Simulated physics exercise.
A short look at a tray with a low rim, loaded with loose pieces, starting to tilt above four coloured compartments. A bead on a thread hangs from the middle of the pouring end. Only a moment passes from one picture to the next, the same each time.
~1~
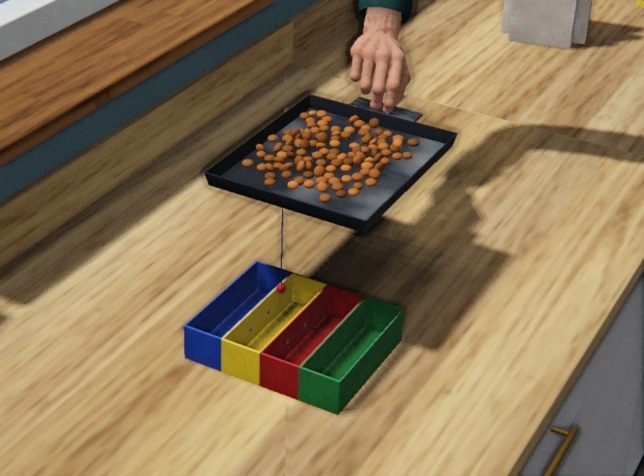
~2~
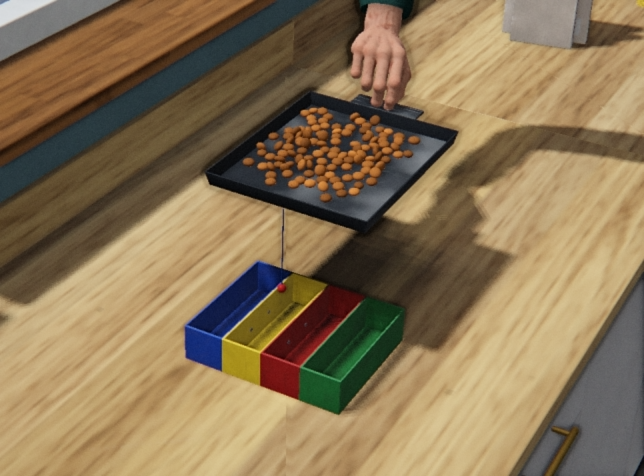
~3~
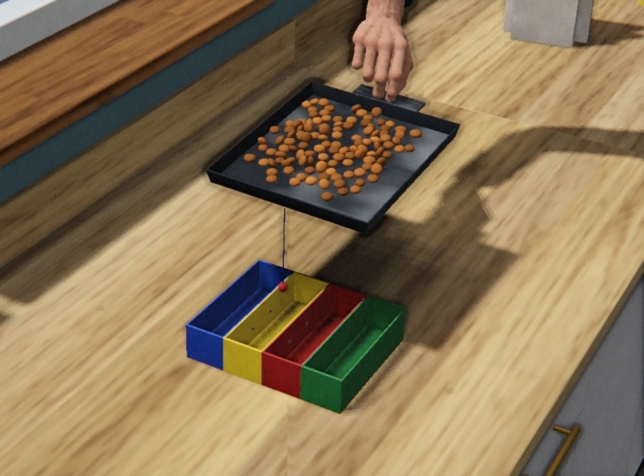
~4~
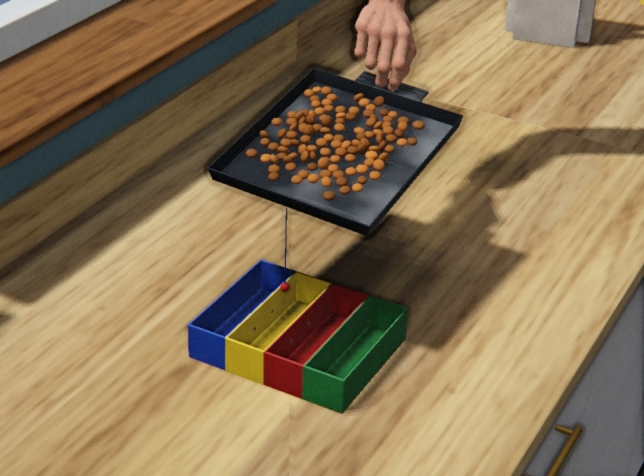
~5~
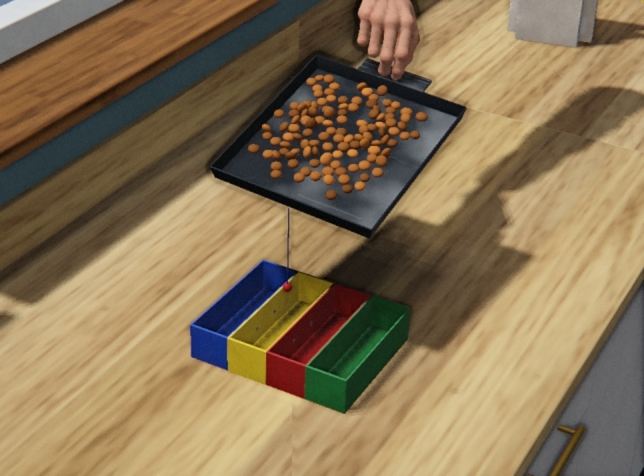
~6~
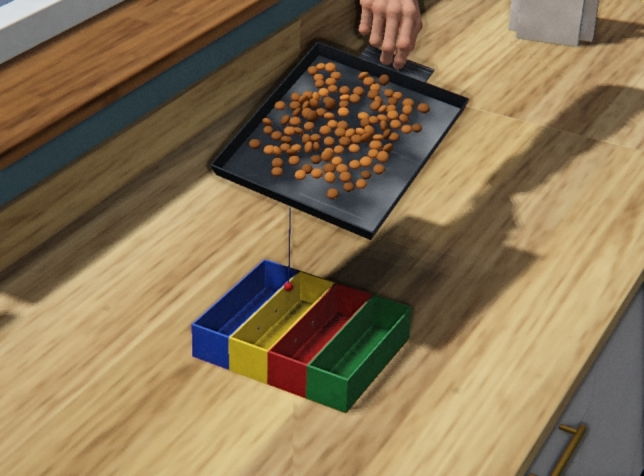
In this clip, a hand holds a dark tray of small brown pieces above blue, yellow, red and green compartments, and gradually tilts it toward its near edge, the right corner lowest, while a red bead hangs on a thread.
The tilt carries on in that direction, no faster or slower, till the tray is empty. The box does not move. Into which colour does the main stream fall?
It favours the green compartment.
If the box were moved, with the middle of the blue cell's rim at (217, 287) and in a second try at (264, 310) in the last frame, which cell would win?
The first try: That green cell. The second: The red one.
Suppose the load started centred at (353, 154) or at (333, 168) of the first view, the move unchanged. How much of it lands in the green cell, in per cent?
In turn 50 and 60 in a hundred.
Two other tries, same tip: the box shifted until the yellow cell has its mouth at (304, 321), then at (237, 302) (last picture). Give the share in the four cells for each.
First some 100, then 40 per cent.
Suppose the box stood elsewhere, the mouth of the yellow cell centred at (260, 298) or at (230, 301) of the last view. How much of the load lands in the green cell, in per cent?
Roughly 50 per cent, and 30 per cent.
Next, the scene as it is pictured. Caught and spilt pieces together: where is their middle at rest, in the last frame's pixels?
Near (348, 355).
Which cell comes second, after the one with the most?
The runner-up: The red cell.
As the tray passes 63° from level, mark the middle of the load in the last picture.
Near (340, 208).
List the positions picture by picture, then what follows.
Corners of the pouring end at (209, 172) and (365, 219), level; middle of the load at (334, 153), bits of cat kibble; bead on its thread at (281, 288); blue cell at (203, 345); yellow cell at (241, 359); red cell at (279, 373); green cell at (319, 388), in the first frame.
Corners of the pouring end at (210, 171) and (365, 219), level; middle of the load at (335, 151), in the second frame.
Corners of the pouring end at (211, 169) and (366, 220), tipped barely, lowest at the right corner; middle of the load at (336, 146), in the third frame.
Corners of the pouring end at (212, 167) and (368, 224), tipped a little, lowest at the right corner; middle of the load at (339, 139), in the fourth frame.
Corners of the pouring end at (214, 166) and (370, 227), tipped a little, lowest at the right corner; middle of the load at (341, 132), in the fifth frame.
Corners of the pouring end at (215, 164) and (371, 229), tipped clearly, lowest at the right corner; middle of the load at (343, 126); blue cell at (211, 344); yellow cell at (249, 357); red cell at (287, 371); green cell at (327, 386), in the sixth frame.
Soon after the last picture, tray tipped steeply; nearly all on the tray; a stray few in the green cell; a small part falling or outside the box.
A little later, tray tipped past a quarter turn; a small part on the tray; about a third in the green cell; about a third in the red cell; a small part in the yellow cell; a stray few in the blue cell; about a quarter falling or outside the box.
Later still, tray tipped past a quarter turn; about half in the green cell; about a third in the red cell; a small part in the yellow cell; a stray few in the blue cell; a small part falling or outside the box.
At rest, tray tipped past a quarter turn; about half in the green cell; about a third in the red cell; a small part in the yellow cell; a stray few in the blue cell; a small part outside the box.
